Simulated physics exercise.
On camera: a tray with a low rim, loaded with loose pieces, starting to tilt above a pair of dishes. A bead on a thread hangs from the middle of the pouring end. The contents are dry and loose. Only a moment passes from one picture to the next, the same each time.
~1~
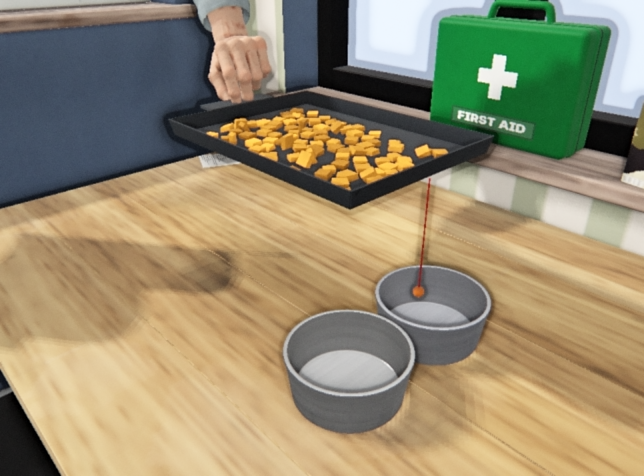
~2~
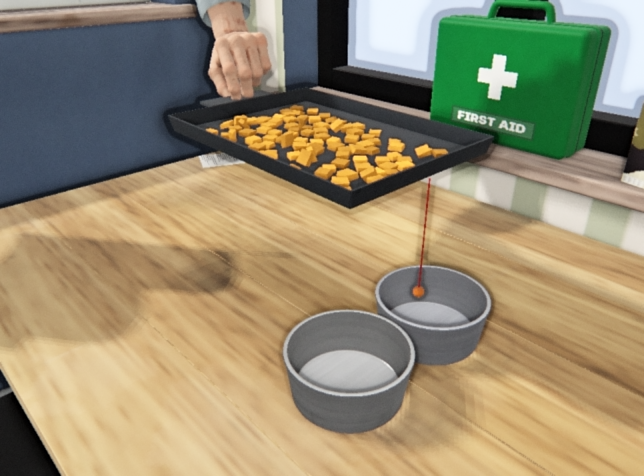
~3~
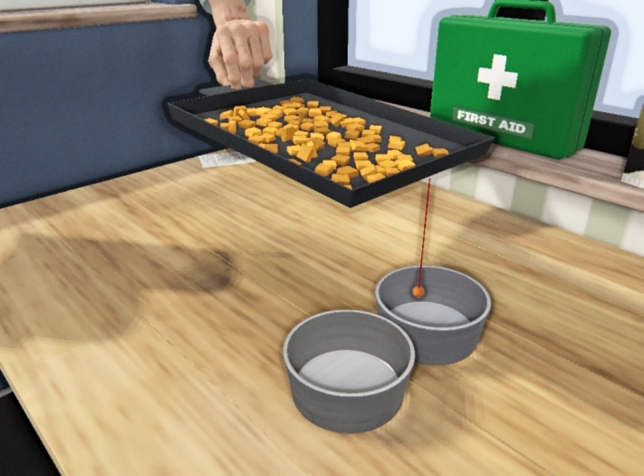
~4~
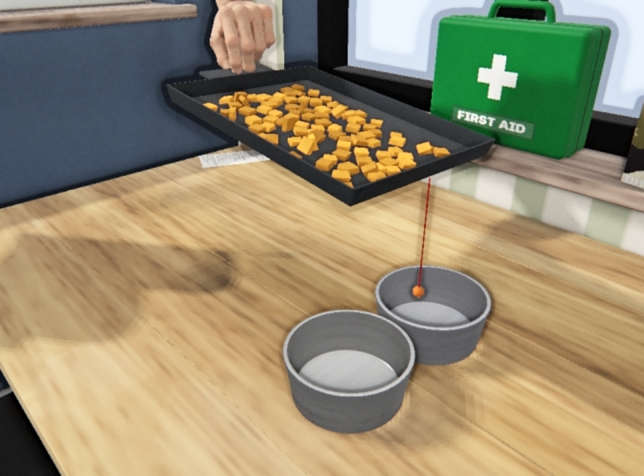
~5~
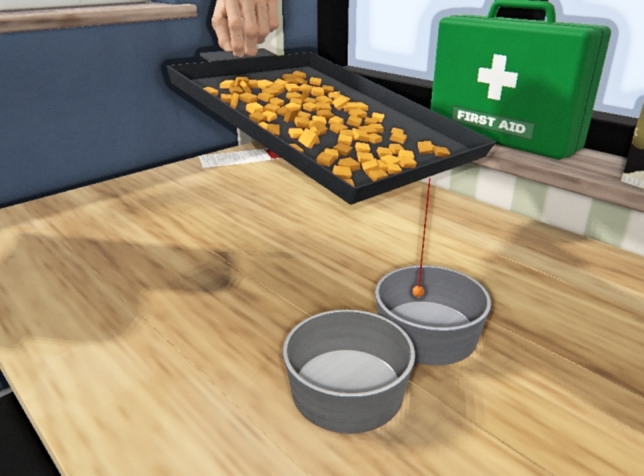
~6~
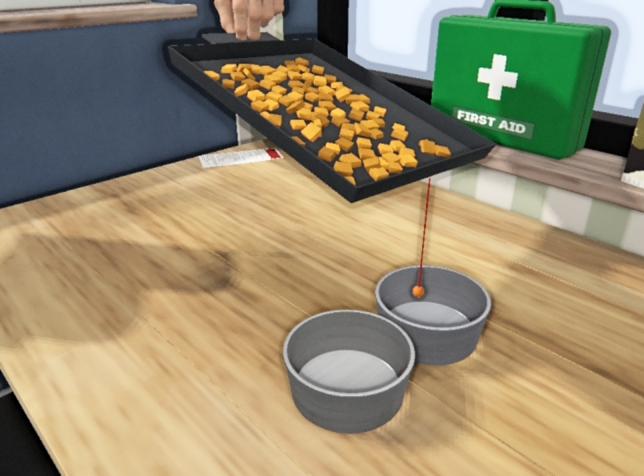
To begin with, a hand holds a dark tray of small orange crackers nearly level above two grey dishes on a wooden table, beside a green first aid case. The hand then raises the tray's far end, gradually steepening its slope toward the right, while the crackers stay bunched on it.
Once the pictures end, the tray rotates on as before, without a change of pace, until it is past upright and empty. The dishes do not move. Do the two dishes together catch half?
Caught overall: Only the smaller part.
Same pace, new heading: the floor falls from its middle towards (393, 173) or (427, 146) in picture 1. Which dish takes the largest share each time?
In turn: The left dish; the right-hand dish.
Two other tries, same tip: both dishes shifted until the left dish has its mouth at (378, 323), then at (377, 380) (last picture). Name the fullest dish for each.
At the first place the right dish, at the second the dish on the right.
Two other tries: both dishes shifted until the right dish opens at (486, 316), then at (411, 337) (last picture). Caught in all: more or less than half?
At the first place the larger part, at the second less than half.
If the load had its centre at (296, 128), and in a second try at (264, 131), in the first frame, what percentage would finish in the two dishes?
Near 30 % and 40 %.
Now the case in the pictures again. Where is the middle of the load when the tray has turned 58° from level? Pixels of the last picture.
Close to (425, 131).
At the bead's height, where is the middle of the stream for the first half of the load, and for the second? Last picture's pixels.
First near (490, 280), later near (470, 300).
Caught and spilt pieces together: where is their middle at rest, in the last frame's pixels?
Roughly at (485, 348).
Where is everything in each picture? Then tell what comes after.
In the first picture, corners of the pouring end near (351, 189) and (488, 136), level; middle of the load near (317, 145), small crackers; left dish near (396, 399); right dish near (477, 335); bead on its thread near (419, 292).
In the second picture, corners of the pouring end near (351, 188) and (489, 136), level; middle of the load near (317, 143).
In the third picture, corners of the pouring end near (352, 187) and (489, 137), tipped barely, lowest at the right corner; middle of the load near (317, 138).
In the fourth picture, corners of the pouring end near (353, 186) and (490, 139), tipped a little, lowest at the right corner; middle of the load near (318, 129).
In the fifth picture, corners of the pouring end near (355, 185) and (491, 141), tipped a little, lowest at the right corner; middle of the load near (319, 121).
In the sixth picture, corners of the pouring end near (357, 184) and (491, 143), tipped clearly, lowest at the right corner; middle of the load near (321, 113); left dish near (396, 399); right dish near (477, 335).
Shortly afterwards, tray tipped steeply; the whole lot on the tray.
Next, tray tipped right over; all but a few on the tray; a little outside both; only a few in the air.
Some moments later, tray tipped past a quarter turn; near a quarter in the right dish; the bulk outside both.
In the end, tray tipped past a quarter turn; none at all in the left dish; near a quarter in the right dish; the bulk outside both.
